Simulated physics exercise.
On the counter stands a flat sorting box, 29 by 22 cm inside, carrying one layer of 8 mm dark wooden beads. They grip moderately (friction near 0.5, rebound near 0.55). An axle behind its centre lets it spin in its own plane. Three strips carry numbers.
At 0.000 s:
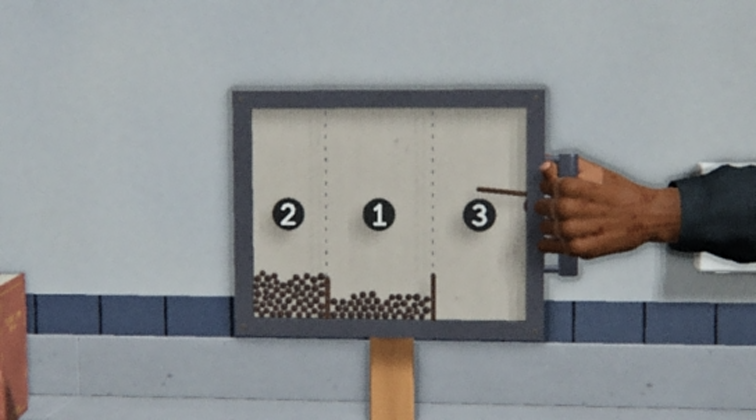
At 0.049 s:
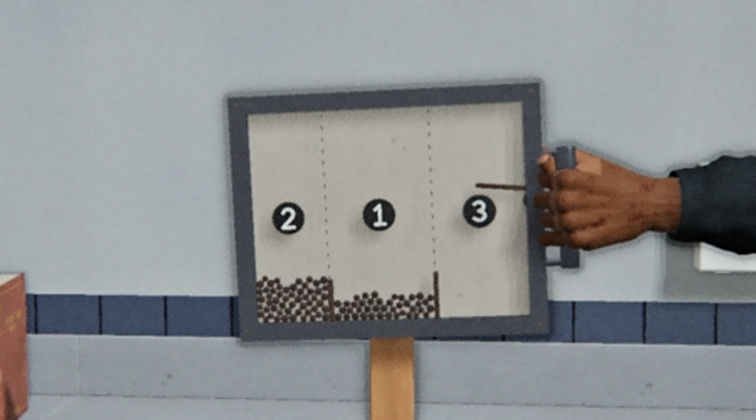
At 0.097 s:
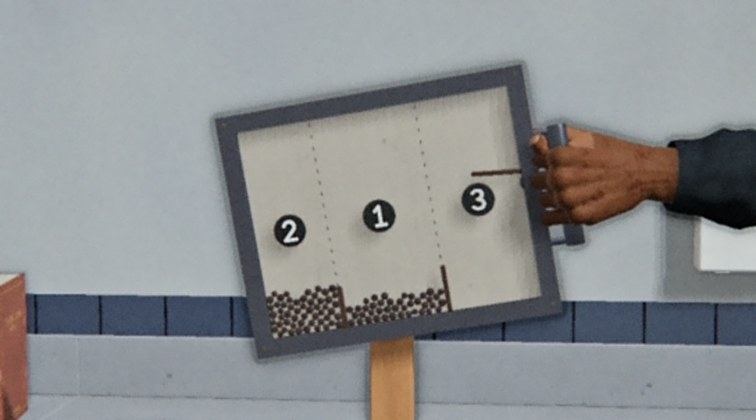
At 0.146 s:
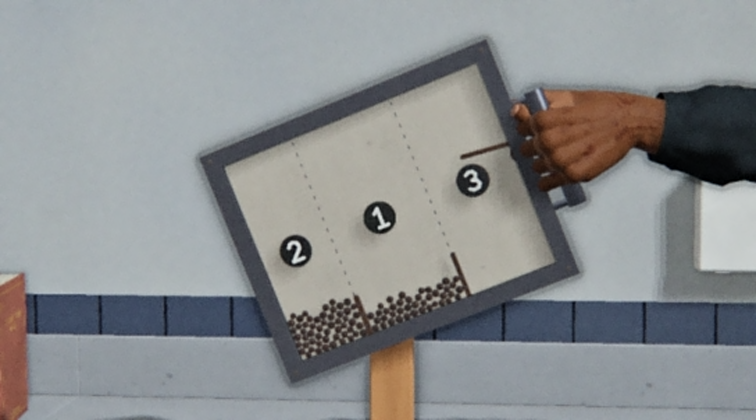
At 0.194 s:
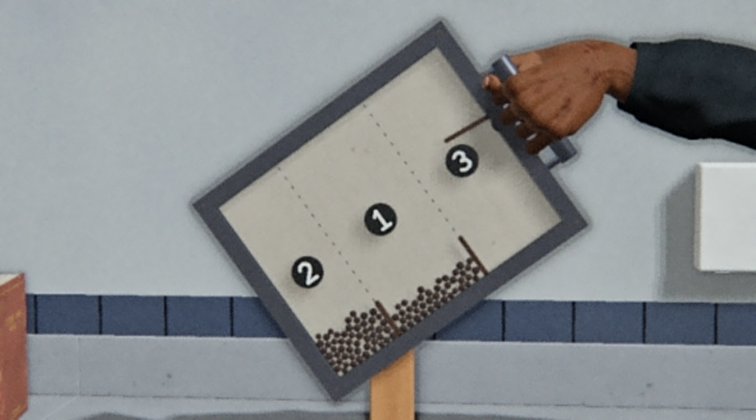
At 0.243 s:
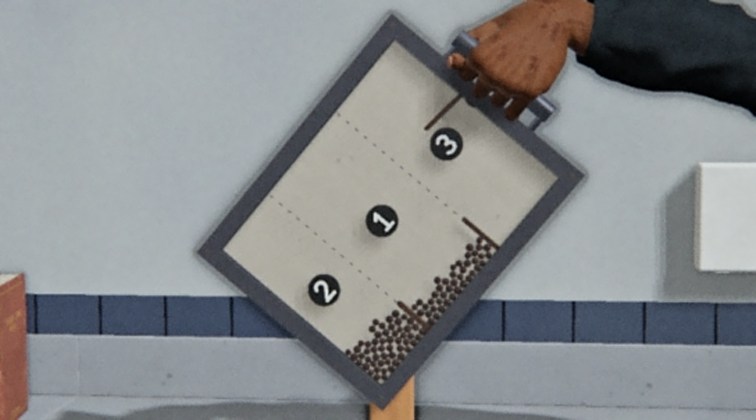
A hand turning a framed box of dark beads anticlockwise from level to steeply tilted, the beads shifting along its lower side.
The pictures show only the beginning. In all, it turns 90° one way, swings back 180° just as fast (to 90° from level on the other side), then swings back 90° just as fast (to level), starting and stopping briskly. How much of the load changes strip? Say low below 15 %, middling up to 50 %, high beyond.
It is high.
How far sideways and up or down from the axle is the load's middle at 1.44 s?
About 1 cm left and 9 cm below.
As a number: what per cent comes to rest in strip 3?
Some 50 per cent.
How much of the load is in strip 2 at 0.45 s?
About 55 per cent.
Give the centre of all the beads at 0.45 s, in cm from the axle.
About 9 cm right and 7 cm below.
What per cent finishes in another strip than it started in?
About 55 per cent.
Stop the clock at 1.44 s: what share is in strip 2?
Some 10 per cent.
After 0.45 s, it stands 90° anticlockwise; the beads' middle is 9 cm right of and 7 cm below the centre; no. 1, 45 %, no. 2, 55 %; 0 % have changed strip.
After 1.44 s, it stands 45° clockwise; the beads' middle is 1 cm left of and 9 cm below the centre; no. 1, 40 %, no. 2, 10 %, no. 3, 50 %; 55 % have changed strip.
After 1.67 s, it stands level; the beads' middle is 6 cm right of and 8 cm below the centre; no. 1, 40 %, no. 2, 10 %, no. 3, 50 %; 55 % have changed strip.
All still by 2.9 s, it stands level; no. 1, 40 %, no. 2, 10 %, no. 3, 50 %; 55 % have changed strip.
